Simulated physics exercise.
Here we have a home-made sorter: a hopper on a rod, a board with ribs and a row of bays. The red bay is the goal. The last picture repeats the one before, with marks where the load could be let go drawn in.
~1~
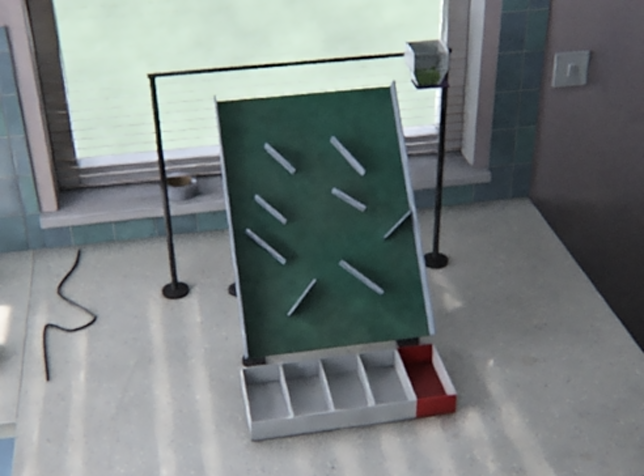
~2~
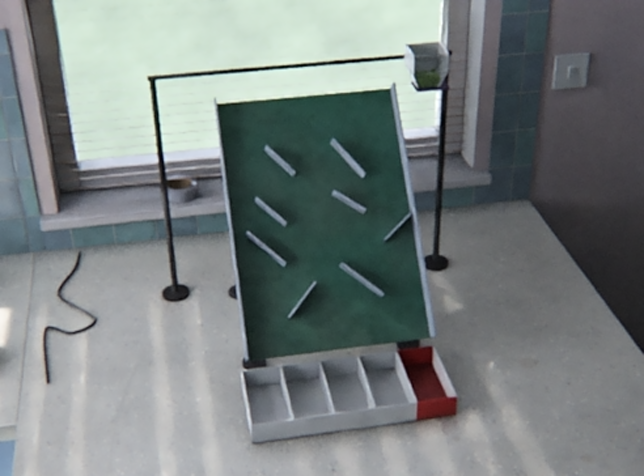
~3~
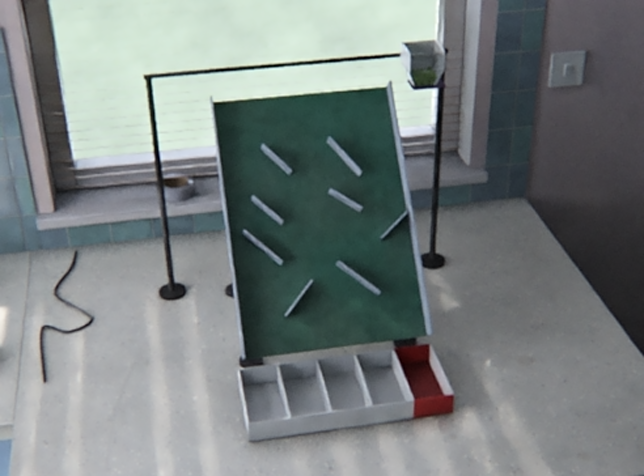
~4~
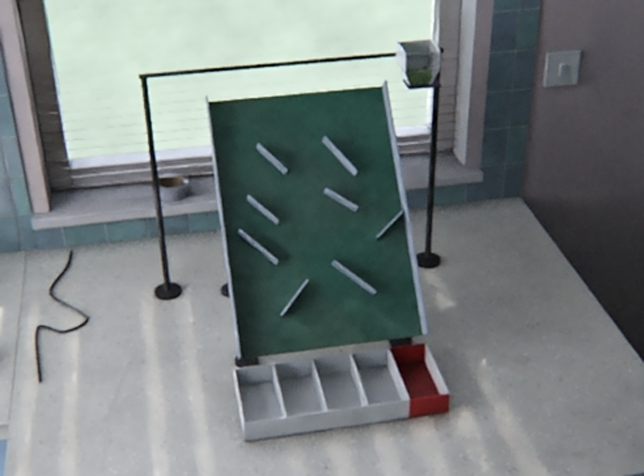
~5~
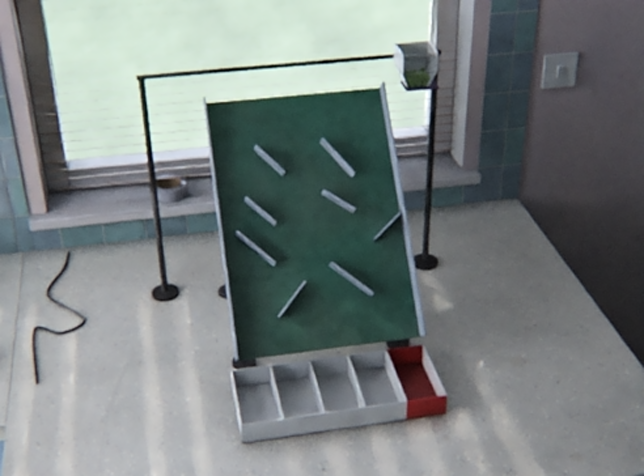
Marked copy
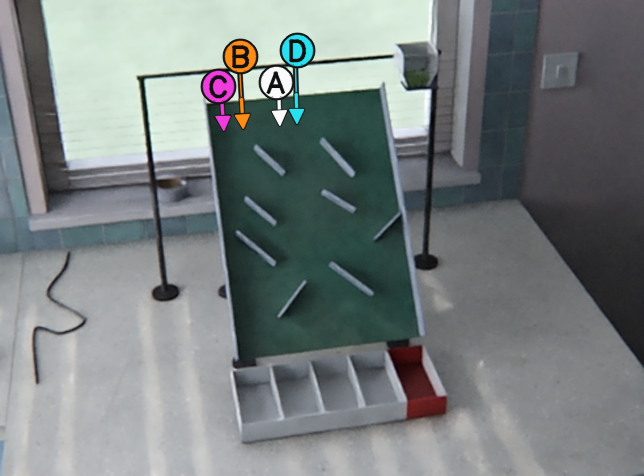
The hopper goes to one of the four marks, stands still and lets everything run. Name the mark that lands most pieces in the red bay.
A works best here.
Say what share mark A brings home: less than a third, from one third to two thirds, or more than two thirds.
From one third to two thirds.
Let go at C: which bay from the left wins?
It is the first one.
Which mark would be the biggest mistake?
That is mark C.
On the marked copy, mark A meets the board at (279, 120); mark B meets the board at (242, 123); mark C meets the board at (223, 125); mark D meets the board at (296, 118).
With A, roughly half in the red bay, roughly a third in other bays, about a tenth outside the box.
With B, roughly a quarter in the red bay, roughly two thirds in other bays, about a tenth outside the box.
With C, about a tenth in the red bay, the larger part in other bays, about a tenth outside the box.
With D, roughly a quarter in the red bay, roughly half in other bays, roughly a quarter outside the box.
